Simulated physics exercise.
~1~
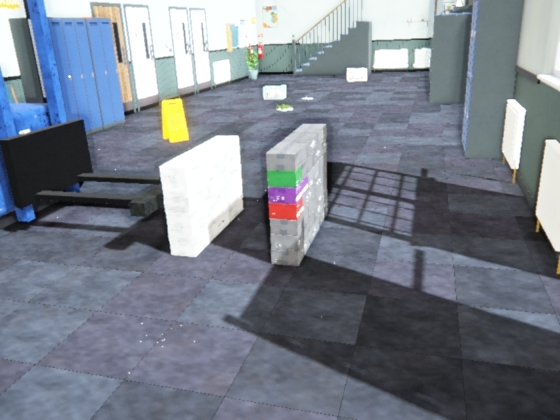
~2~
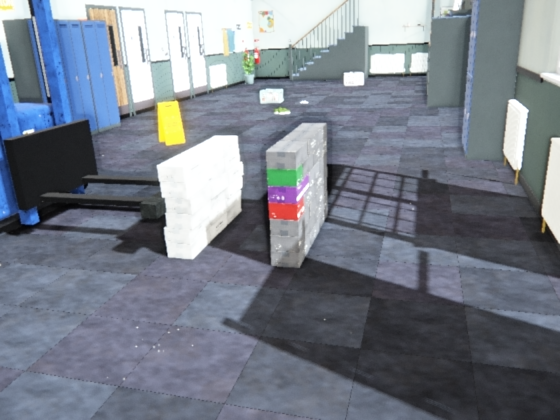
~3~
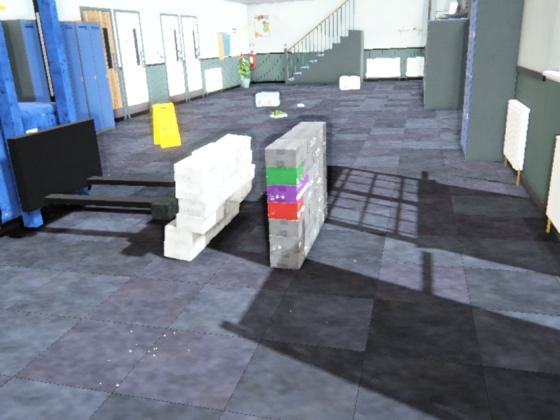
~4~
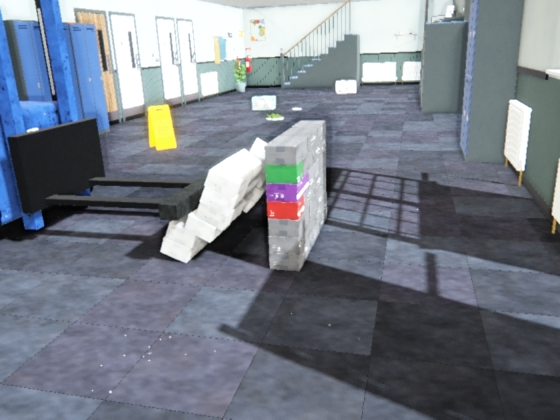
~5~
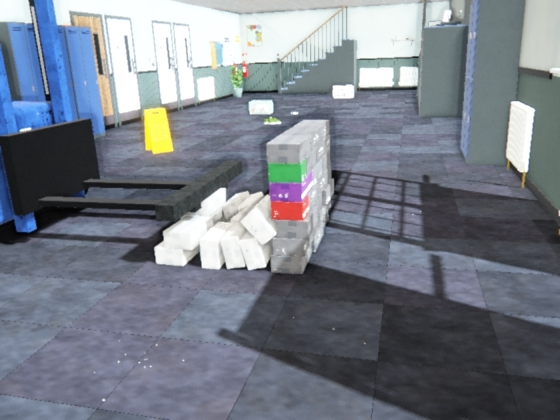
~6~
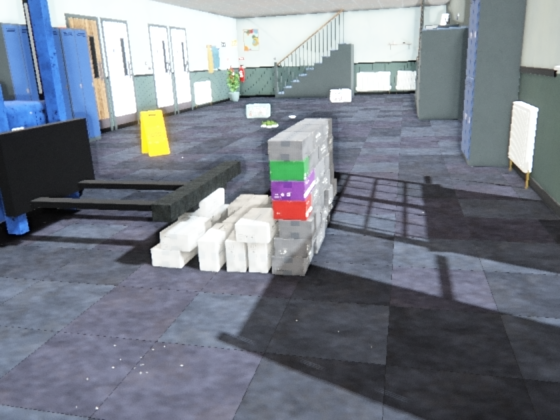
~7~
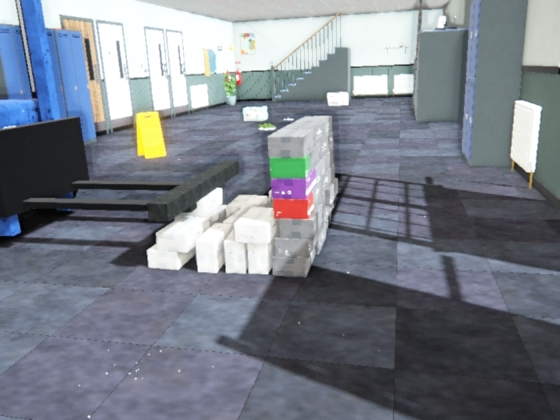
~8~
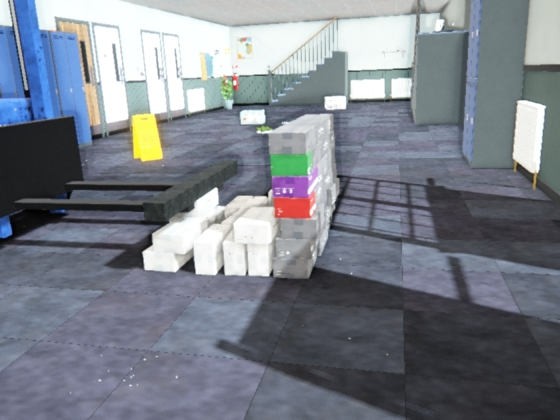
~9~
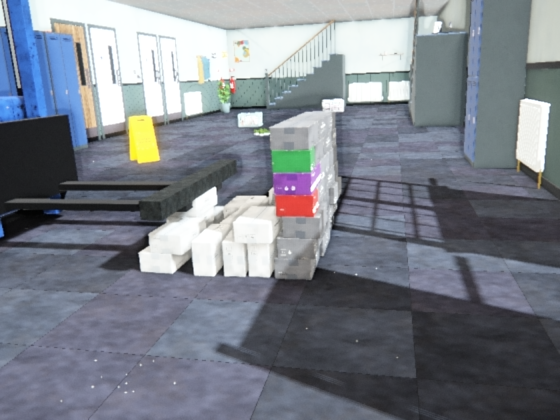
At first, two narrow walls of boxes stand side by side on the tiled floor of a bright hall, a white one on the left and a gray one with green, purple and red boxes on its near end. A blue lift truck at the left pushes a dark beam into the back of the white wall. The white wall bulges, leans right and tips against the gray one. Its boxes then tumble into a low heap between the beam and the gray wall. The truck stops, and the gray wall stays upright, its colored boxes still stacked, as the view drifts.
